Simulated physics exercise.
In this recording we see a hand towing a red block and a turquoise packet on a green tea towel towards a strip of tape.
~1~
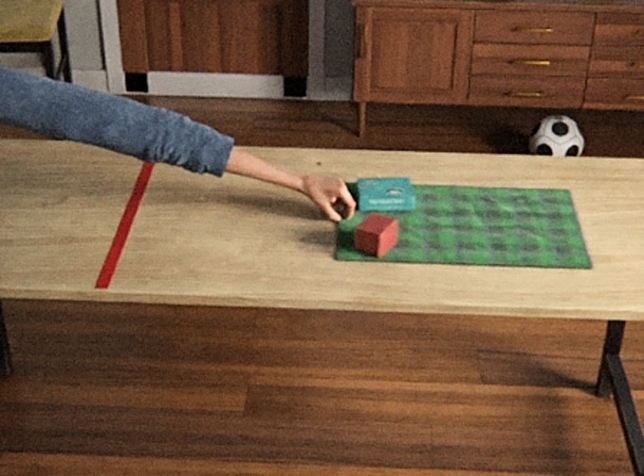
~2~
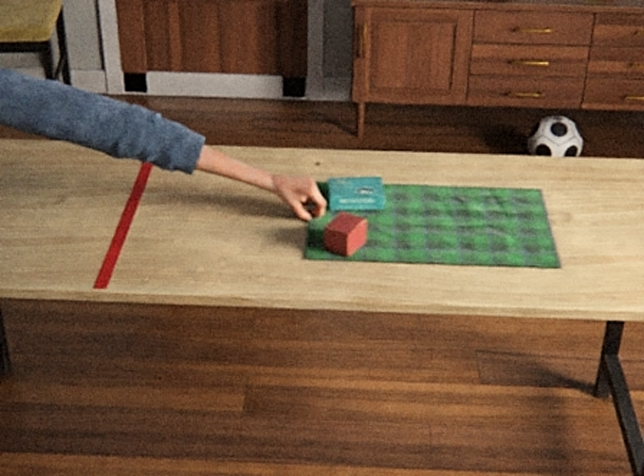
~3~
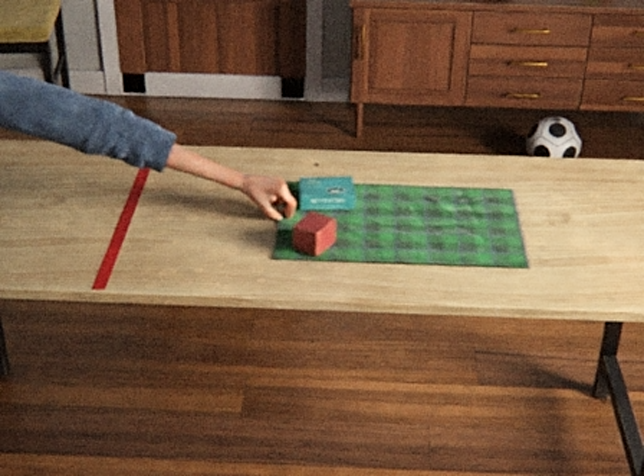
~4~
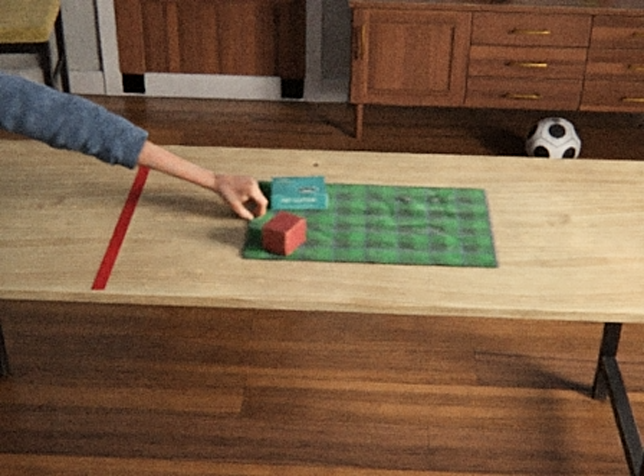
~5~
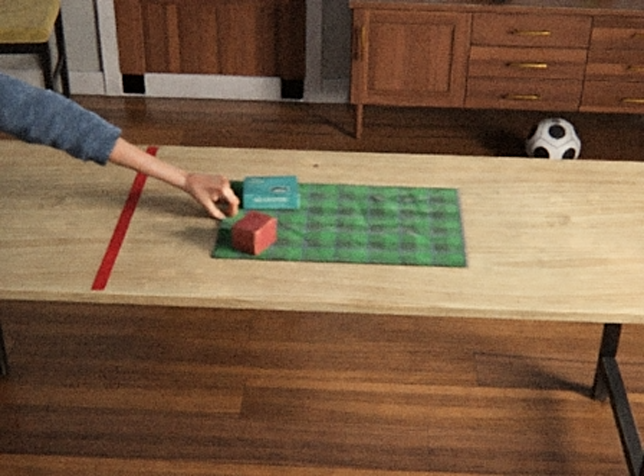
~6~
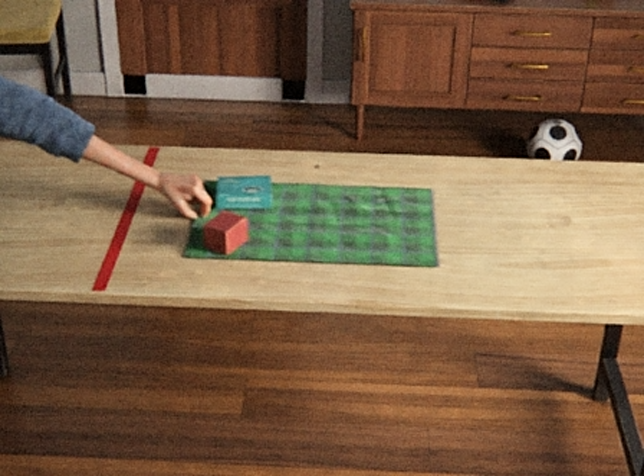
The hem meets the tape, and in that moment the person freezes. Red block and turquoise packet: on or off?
Red block - off; turquoise packet - off.
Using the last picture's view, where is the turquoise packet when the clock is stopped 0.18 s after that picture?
At about (150, 189).
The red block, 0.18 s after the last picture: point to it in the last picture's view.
Approximate spot: (124, 229).
Then, 0.07 s after the last picture, hem short of the tape; red block on the cloth near (184, 231); turquoise packet on the cloth near (206, 191).
Then, 0.18 s after the last picture, hem at the tape; red block on the cloth near (124, 229); turquoise packet on the cloth near (150, 189).
At rest, hem at the tape; red block ahead of the hem near (13, 226); turquoise packet ahead of the hem near (53, 186). The red block leaves the cloth and the turquoise packet shoots off the front.
